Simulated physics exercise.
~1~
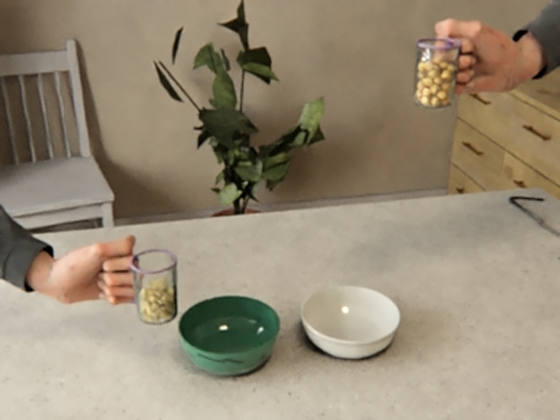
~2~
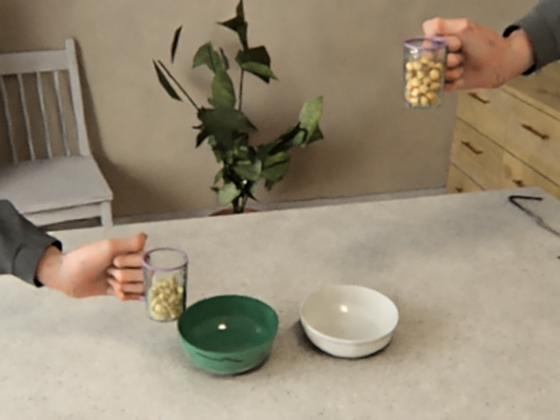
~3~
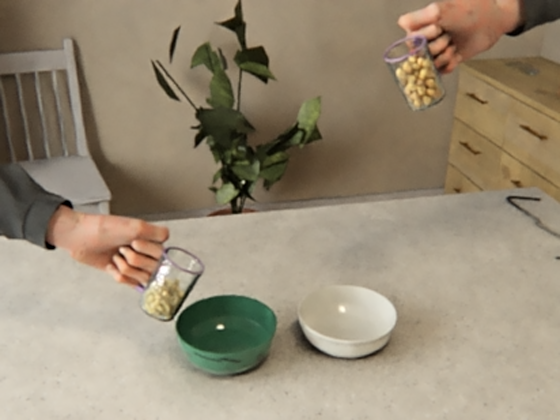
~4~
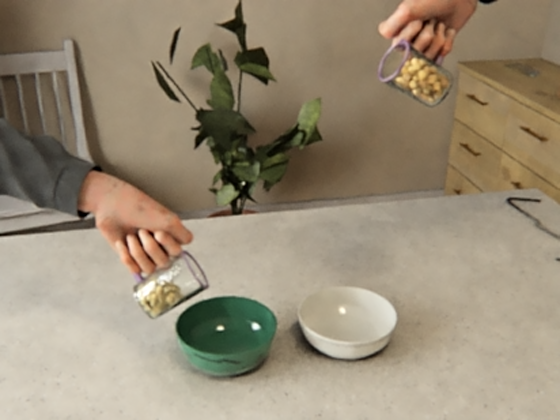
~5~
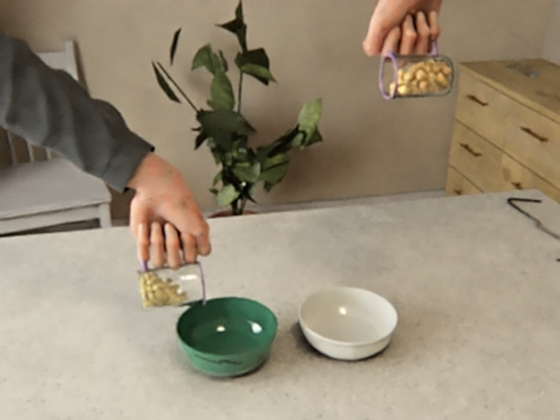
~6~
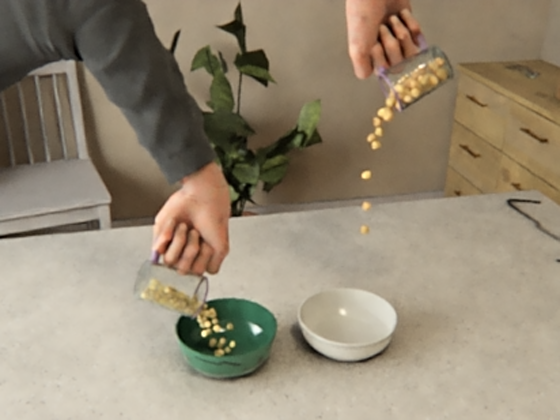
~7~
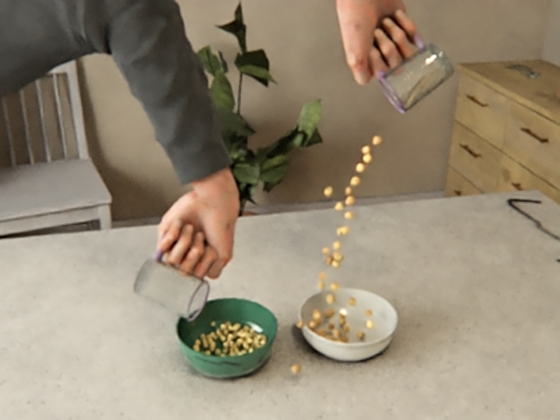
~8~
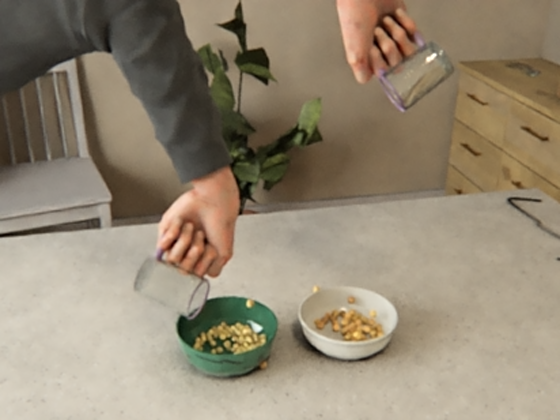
At first, two hands hold clear cups of small, pale yellow pieces above a grey table, the left one low beside a green bowl and the right one much higher than a white bowl. Both hands move inward and tilt their cups until they lie on their sides. The pieces begin to spill, the left ones dropping straight into the green bowl while the right ones fall in a long, loose stream. Soon both cups are tipped over and empty. The green bowl catches everything from the left, while most of the right load settles in the white bowl and several pieces scatter outside it.
